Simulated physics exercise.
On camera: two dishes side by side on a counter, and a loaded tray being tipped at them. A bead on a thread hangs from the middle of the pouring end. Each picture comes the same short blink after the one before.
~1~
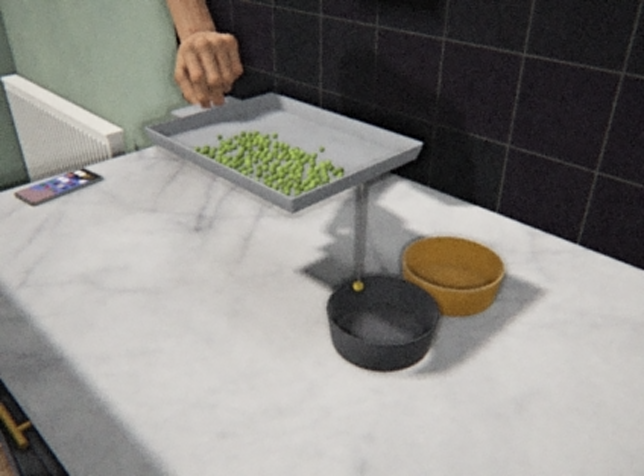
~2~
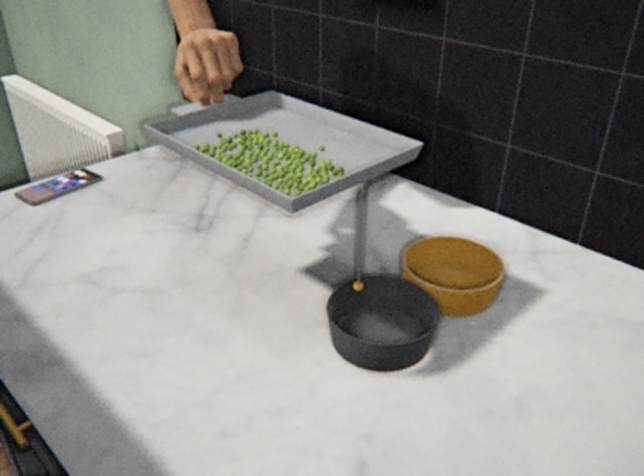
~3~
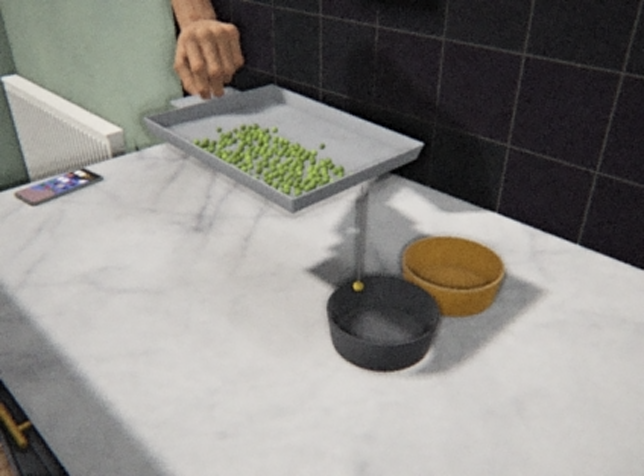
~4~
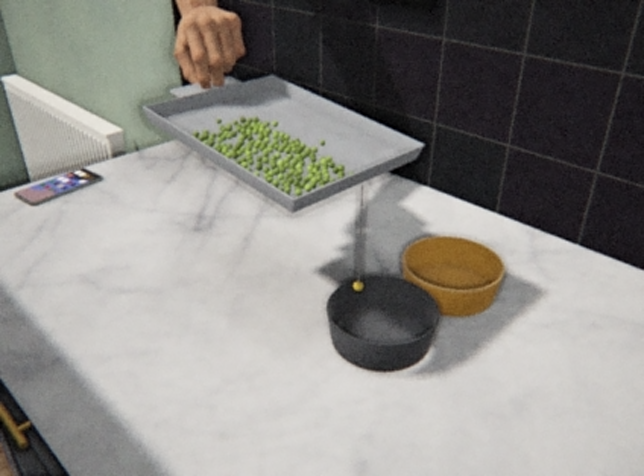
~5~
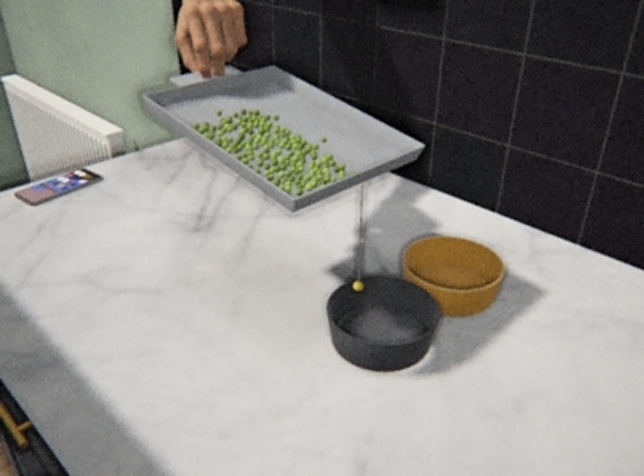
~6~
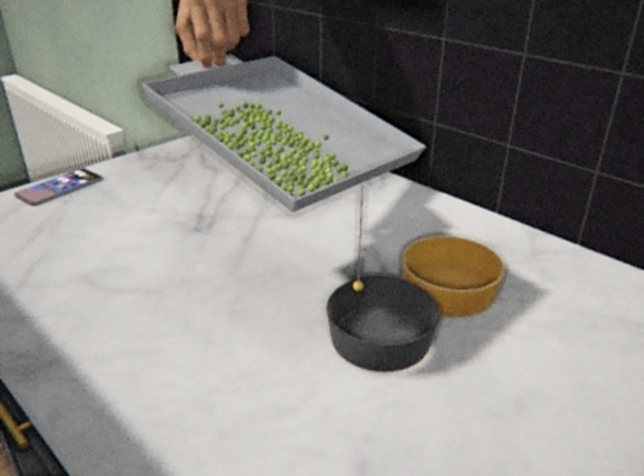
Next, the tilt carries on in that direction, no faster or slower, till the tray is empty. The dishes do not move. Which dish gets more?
The left one ends fuller.
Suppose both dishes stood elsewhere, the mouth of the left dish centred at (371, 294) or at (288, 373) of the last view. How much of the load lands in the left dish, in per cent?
Near 50 % and 10 %.
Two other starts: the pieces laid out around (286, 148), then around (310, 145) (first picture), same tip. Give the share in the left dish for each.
Roughly 70 per cent, and 70 per cent.
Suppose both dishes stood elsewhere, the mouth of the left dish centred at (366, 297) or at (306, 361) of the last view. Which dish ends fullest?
The first try: The left-hand dish. The second: Right.
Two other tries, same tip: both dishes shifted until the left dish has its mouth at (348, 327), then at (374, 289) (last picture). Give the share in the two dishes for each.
Roughly 90 per cent, and 50 per cent.
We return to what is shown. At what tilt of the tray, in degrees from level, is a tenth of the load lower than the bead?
Roughly 80°.
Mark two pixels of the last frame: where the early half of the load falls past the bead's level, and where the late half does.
Around (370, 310) and then (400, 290).
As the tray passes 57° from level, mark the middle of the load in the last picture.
Close to (338, 167).
Soon after the last picture, tray tipped steeply; nearly all on the tray; a stray few in the air.
A little later, tray tipped right over; a small part on the tray; about half in the left dish; a stray few in the right dish; a small part outside both; about a quarter in the air.
Later still, tray tipped past a quarter turn; about two thirds in the left dish; a small part in the right dish; about a quarter outside both.
At rest, tray tipped past a quarter turn; about two thirds in the left dish; a small part in the right dish; about a quarter outside both.
